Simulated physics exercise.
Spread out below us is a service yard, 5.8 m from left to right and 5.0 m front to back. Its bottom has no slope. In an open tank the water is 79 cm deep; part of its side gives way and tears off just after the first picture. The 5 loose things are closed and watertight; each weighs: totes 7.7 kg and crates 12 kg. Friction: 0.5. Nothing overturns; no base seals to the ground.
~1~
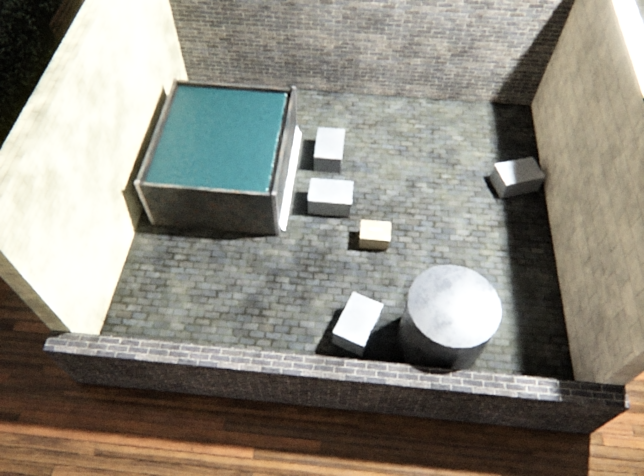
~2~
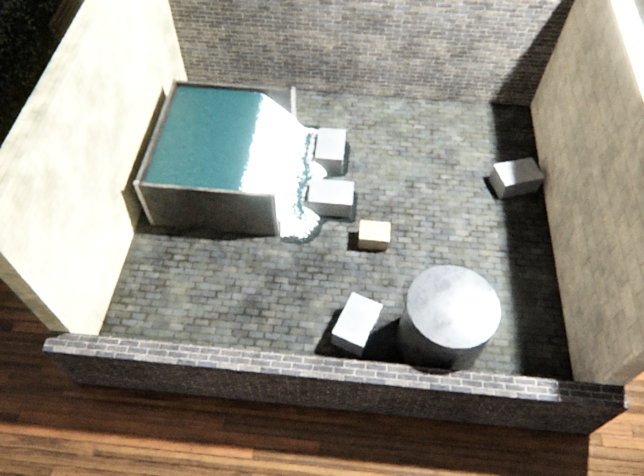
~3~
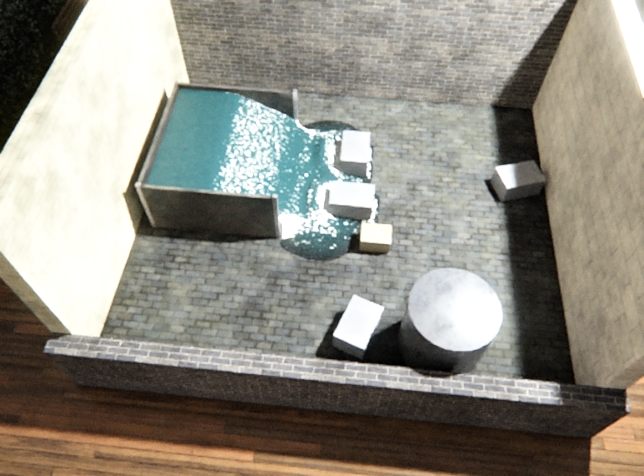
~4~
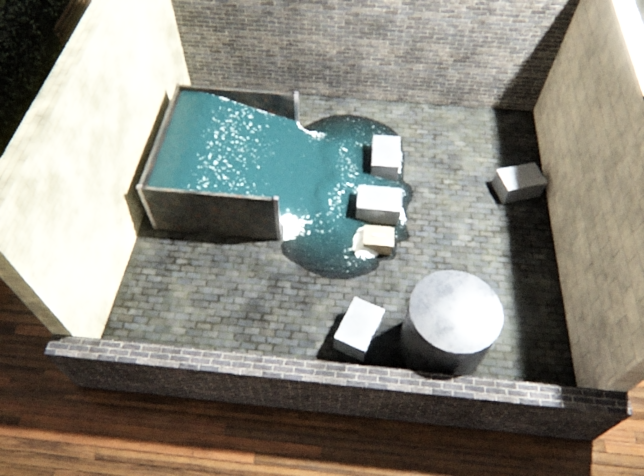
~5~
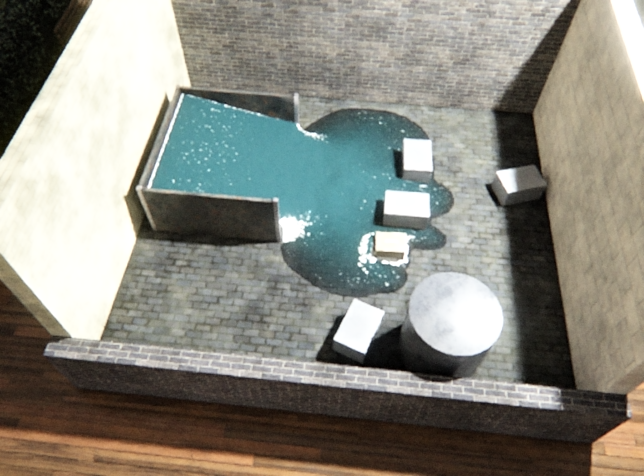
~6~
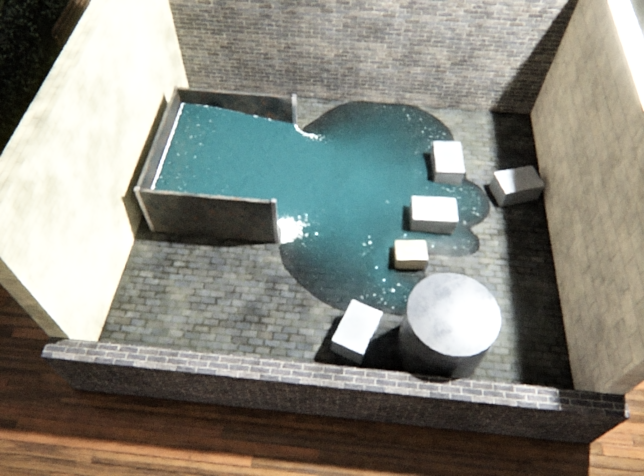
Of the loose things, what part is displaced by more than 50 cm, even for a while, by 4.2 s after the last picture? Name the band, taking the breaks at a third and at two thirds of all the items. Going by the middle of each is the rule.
The answer is the top band, two thirds or more.
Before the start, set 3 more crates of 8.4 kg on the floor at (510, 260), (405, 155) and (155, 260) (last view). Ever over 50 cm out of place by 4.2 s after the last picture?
Answers in order are crosses the line, crosses the line and does not cross.
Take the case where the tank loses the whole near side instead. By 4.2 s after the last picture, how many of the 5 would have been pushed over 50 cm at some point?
In that case the number is 3.
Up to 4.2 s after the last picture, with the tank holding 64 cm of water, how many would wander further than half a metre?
That would give 5.
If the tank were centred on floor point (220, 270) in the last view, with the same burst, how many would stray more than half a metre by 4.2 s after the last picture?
Count: 4.
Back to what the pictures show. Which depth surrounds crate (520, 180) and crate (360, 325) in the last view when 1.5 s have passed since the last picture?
21 and 4 cm.
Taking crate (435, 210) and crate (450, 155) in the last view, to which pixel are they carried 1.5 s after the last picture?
They end up about (544, 223) and (533, 108) in the last view.
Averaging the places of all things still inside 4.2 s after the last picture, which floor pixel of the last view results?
I'd put it around (422, 264).
Then, 0.4 s after the last picture 3 of 5 are over 50 cm from their spots; 0 afloat.
Then, 1.5 s after the last picture 3 of 5 are over 50 cm from their spots; 4 afloat.
Then, 2.8 s after the last picture 5 of 5 are over 50 cm from their spots; 4 afloat.
Then, 4.2 s after the last picture 5 of 5 are over 50 cm from their spots, and 5 have been at some point; 4 afloat.
